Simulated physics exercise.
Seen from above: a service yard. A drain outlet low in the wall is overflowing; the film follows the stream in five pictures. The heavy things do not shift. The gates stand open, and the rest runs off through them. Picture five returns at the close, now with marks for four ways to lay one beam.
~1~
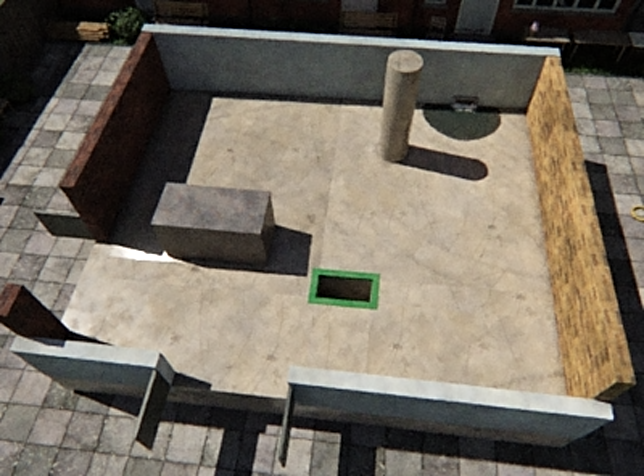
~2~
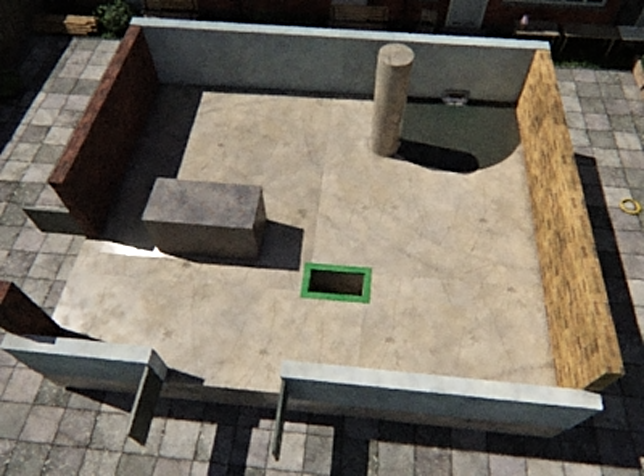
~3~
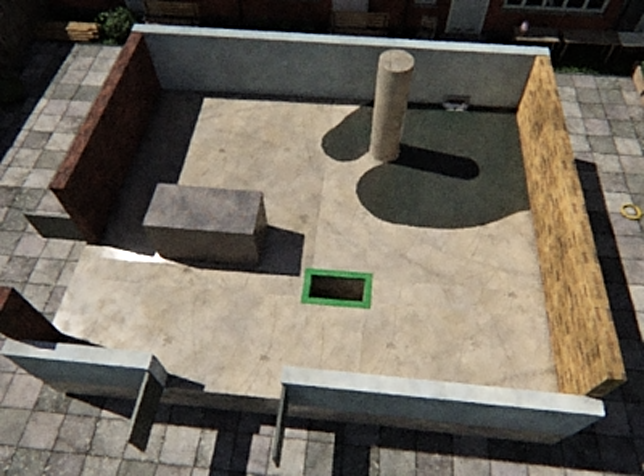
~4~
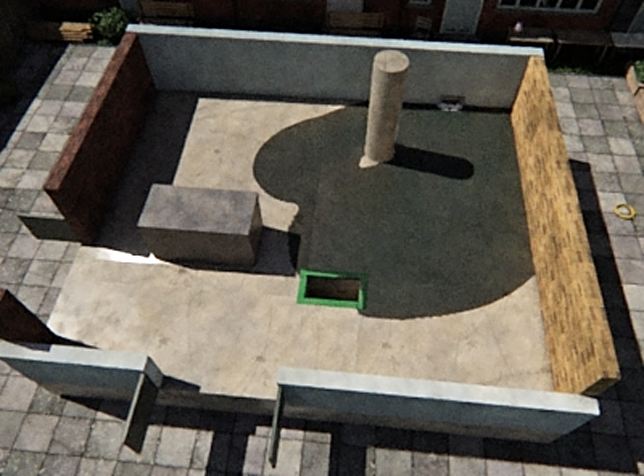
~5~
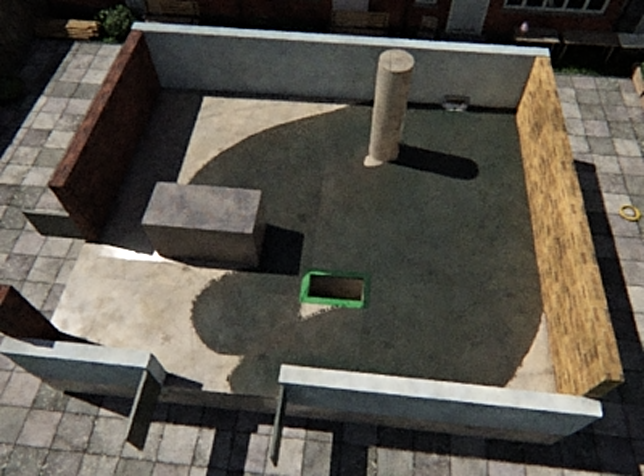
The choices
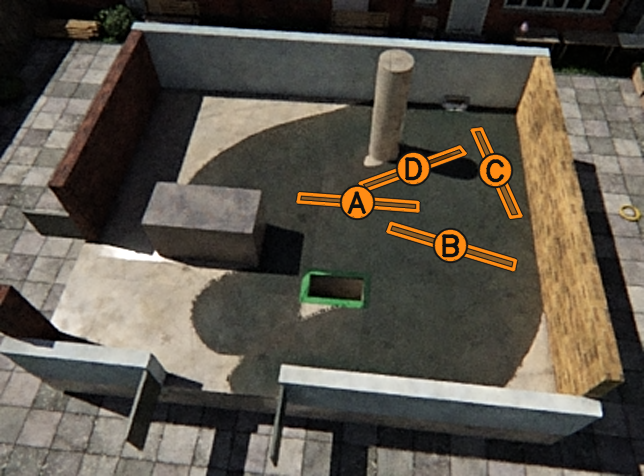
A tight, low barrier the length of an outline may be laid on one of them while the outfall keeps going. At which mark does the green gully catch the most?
Go for C.
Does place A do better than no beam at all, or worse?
Place A is worse.
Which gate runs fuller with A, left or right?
More leaves on the left.
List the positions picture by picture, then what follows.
Outfall at (465, 102); green gully at (344, 288); open gate at (90, 283); open gate at (234, 378); water covers 3 % of the ground and shows as far out as (428, 120); green gully still dry.
Water covers 10 % of the ground and shows as far out as (416, 160); green gully still dry.
Water covers 21 % of the ground and shows as far out as (384, 214); green gully still dry.
Water covers 41 % of the ground and shows as far out as (382, 310); green gully taking water.
Water covers 63 % of the ground and shows as far out as (216, 332); green gully taking water.
On the marked copy, A from (298, 197) to (417, 206); B from (389, 227) to (514, 265); C from (476, 129) to (515, 216); D from (362, 186) to (462, 150).
With A, about 11 % of the stream runs into the green gully, about 89 % out by the gates.
With B, about 10 % of the stream runs into the green gully, about 90 % out by the gates.
With C, about 23 % of the stream runs into the green gully, about 76 % out by the gates.
With D, about 10 % of the stream runs into the green gully, about 90 % out by the gates.
